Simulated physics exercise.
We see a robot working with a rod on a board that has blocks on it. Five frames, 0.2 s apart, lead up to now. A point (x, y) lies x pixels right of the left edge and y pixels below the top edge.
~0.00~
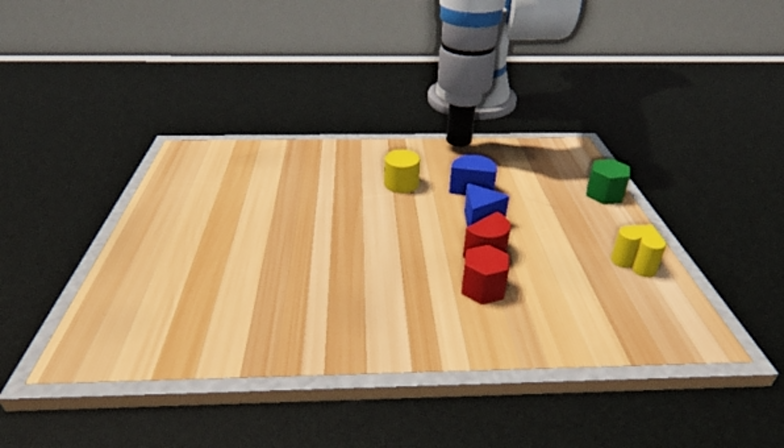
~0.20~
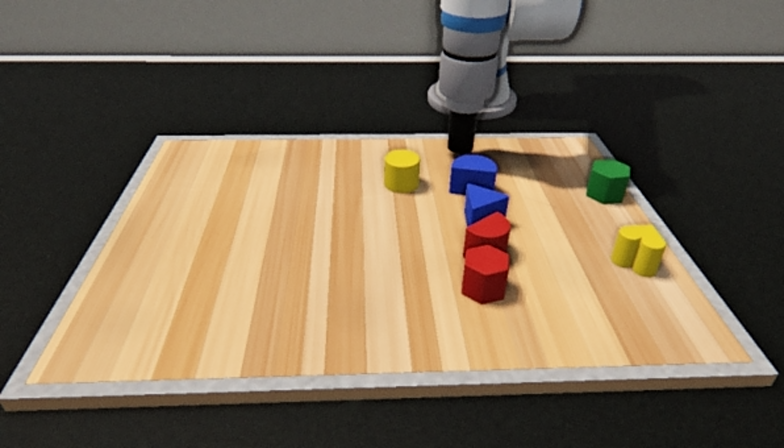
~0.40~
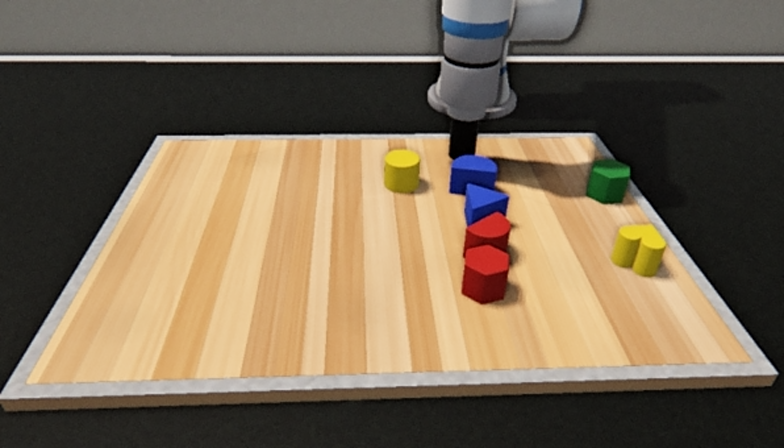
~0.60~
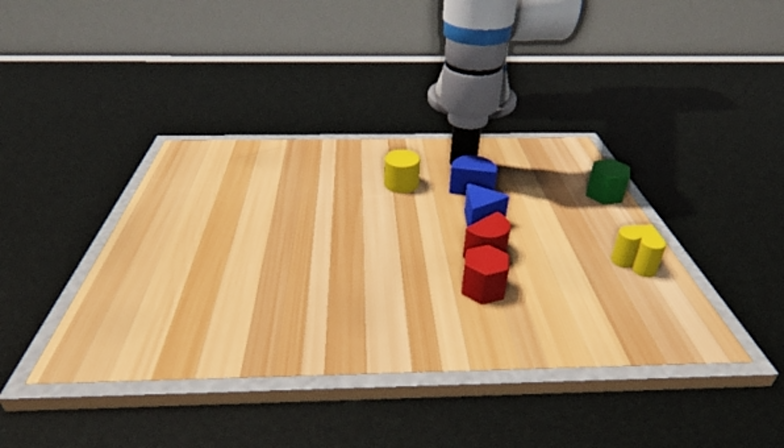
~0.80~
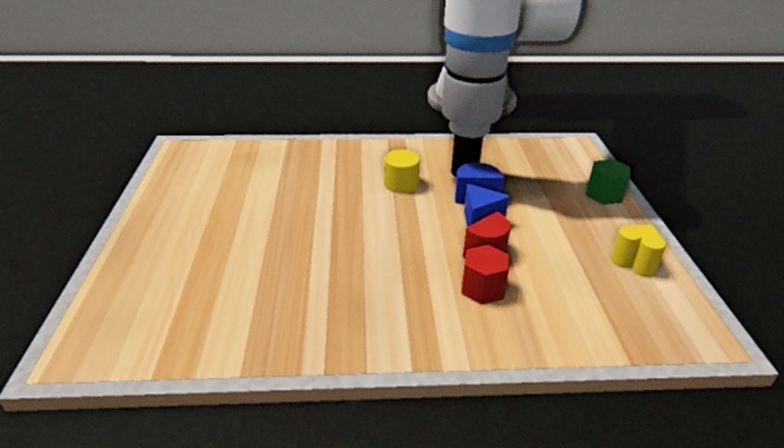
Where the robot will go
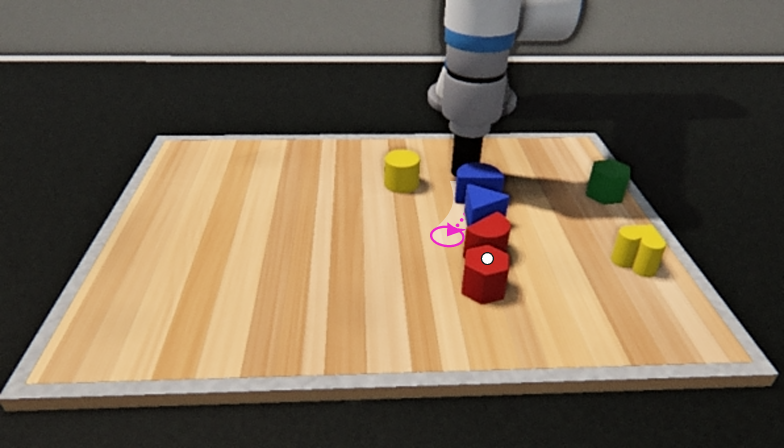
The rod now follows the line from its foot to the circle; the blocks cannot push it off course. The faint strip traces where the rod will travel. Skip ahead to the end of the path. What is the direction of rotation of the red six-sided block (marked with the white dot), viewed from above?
It goes clockwise.
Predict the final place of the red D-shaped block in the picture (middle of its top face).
Answer: (520, 247).
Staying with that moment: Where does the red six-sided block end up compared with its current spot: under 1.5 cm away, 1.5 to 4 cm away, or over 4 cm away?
Shift: 1.5 to 4 cm.
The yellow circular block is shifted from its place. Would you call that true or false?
Verdict: False.
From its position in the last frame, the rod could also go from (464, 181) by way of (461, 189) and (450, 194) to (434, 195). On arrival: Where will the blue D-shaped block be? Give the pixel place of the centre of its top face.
I'd place it at (480, 181), taking the centre of its top.
Drawn move, from (464, 181) through (468, 199) and (463, 218) to (447, 236); the dot is on the red six-sided block.
The first path, step by step. One third of the way, rod (469, 191); blue D-shaped block (483, 190); blue triangular block (486, 205), turned 25° anticlockwise; red D-shaped block (495, 229).
Two thirds of the way, rod (464, 210); blue D-shaped block (480, 209); blue triangular block (487, 227), turned 30° anticlockwise; red six-sided block (492, 268), turned 35° clockwise; red D-shaped block (509, 243), turned 20° anticlockwise.
At the end, rod (448, 228); yellow circular block still; blue D-shaped block (471, 227), turned 20° anticlockwise; blue triangular block (489, 244), turned 50° anticlockwise; red six-sided block (495, 274), turned 50° clockwise; red D-shaped block (520, 247), turned 40° anticlockwise.
